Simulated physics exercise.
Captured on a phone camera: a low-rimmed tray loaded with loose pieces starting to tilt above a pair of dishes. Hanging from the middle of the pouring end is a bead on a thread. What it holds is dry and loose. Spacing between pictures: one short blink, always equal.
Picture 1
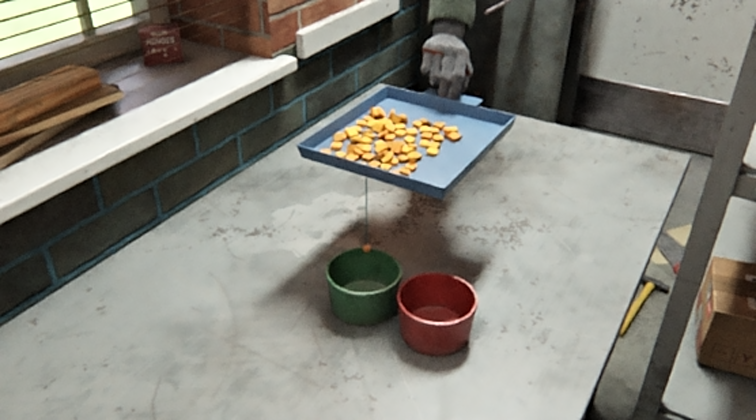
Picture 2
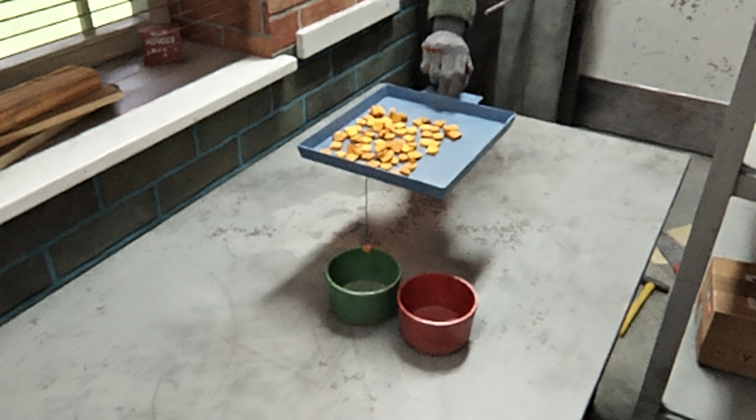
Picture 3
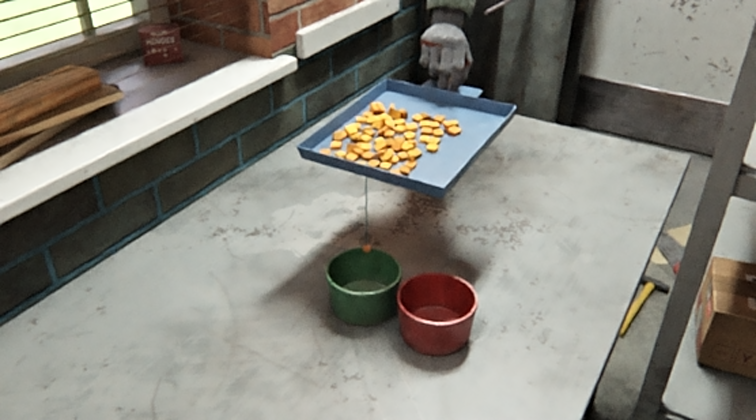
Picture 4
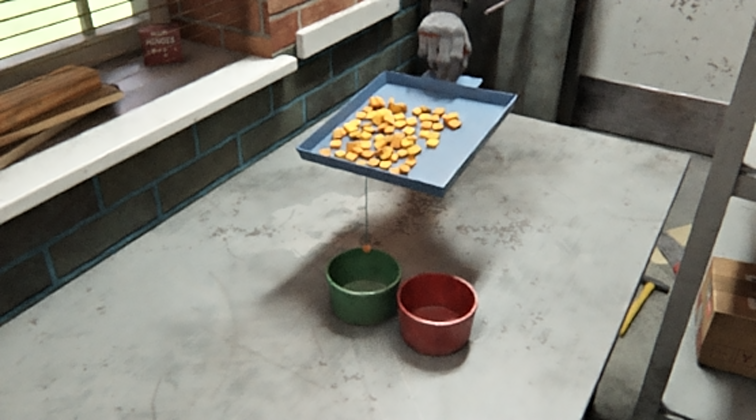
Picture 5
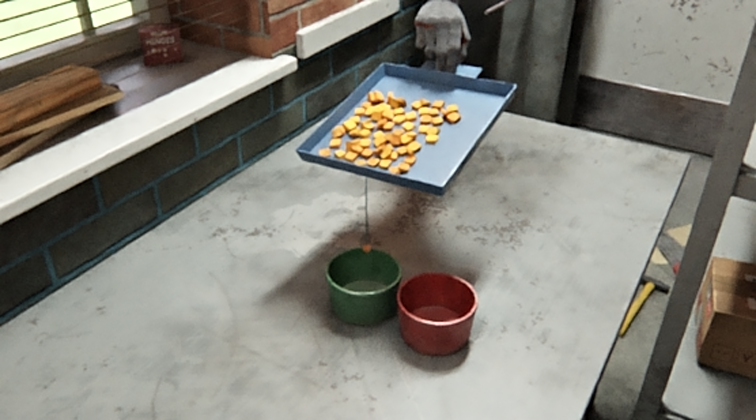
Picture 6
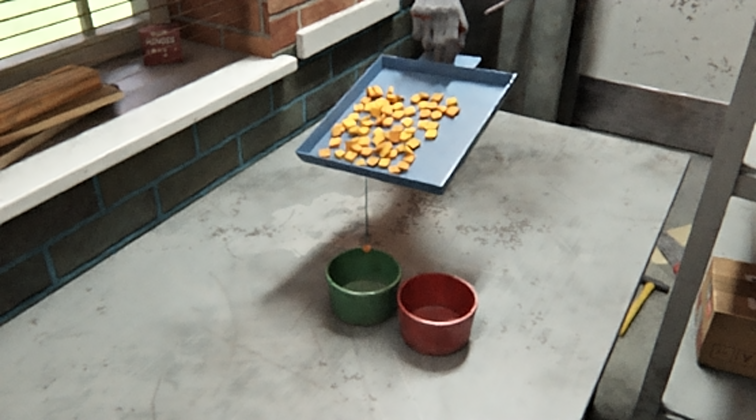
On a worn grey tabletop beside a brick wall and window, a gloved hand holds a blue tray of small orange-yellow crackers above a green dish and a red dish. The tray starts out nearly level, then its far handle side gradually rises, slanting it toward the front left.
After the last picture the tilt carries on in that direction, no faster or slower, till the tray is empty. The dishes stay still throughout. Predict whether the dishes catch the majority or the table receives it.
The table receives the majority.
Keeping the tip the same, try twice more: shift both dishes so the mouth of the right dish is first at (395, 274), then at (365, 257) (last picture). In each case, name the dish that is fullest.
In the first try it's the one on the left, and in the second it's the one on the left.
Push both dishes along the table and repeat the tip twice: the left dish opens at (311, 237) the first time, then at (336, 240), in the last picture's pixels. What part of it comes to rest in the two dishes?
It comes to roughly 40 per cent in one try and roughly 20 per cent in the next.
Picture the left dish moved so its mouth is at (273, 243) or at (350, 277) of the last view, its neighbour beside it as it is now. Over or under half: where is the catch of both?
In the first position past half, in the second shy of half.
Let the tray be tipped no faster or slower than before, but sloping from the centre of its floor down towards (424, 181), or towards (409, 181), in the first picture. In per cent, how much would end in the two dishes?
I'd put it at some 40 % and then some 70 %.
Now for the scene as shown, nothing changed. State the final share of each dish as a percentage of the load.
Near 30 in a hundred for the left dish; near 0 for the right dish.
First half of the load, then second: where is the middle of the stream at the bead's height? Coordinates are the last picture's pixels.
Around (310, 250), followed by around (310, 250).
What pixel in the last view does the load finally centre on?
Somewhere around (307, 291) in the final view.
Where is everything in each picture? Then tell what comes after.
In the first picture, corners of the pouring end (301, 144) and (443, 186), level; middle of the load (390, 138), small crackers; left dish (344, 304); right dish (419, 334); bead on its thread (367, 248).
In the second picture, corners of the pouring end (301, 145) and (443, 185), level; middle of the load (390, 137).
In the third picture, corners of the pouring end (300, 145) and (442, 185), tipped barely, lowest at the left corner; middle of the load (390, 134).
In the fourth picture, corners of the pouring end (300, 147) and (441, 184), tipped a little, lowest at the left corner; middle of the load (390, 130).
In the fifth picture, corners of the pouring end (299, 149) and (441, 184), tipped a little, lowest at the left corner; middle of the load (389, 126).
In the sixth picture, corners of the pouring end (299, 150) and (440, 183), tipped clearly, lowest at the left corner; middle of the load (388, 123); left dish (344, 304); right dish (419, 334).
Just after the last frame, tray tipped steeply; almost all on the tray; just a few in the air.
A moment on, tray tipped past a quarter turn; roughly a quarter on the tray; about a tenth in the left dish; roughly a quarter outside both; roughly a third in the air.
Further on, tray tipped past a quarter turn; roughly a quarter in the left dish; the larger part outside both.
When it is over, tray tipped past a quarter turn; not one in the right dish; roughly a quarter in the left dish; the larger part outside both.
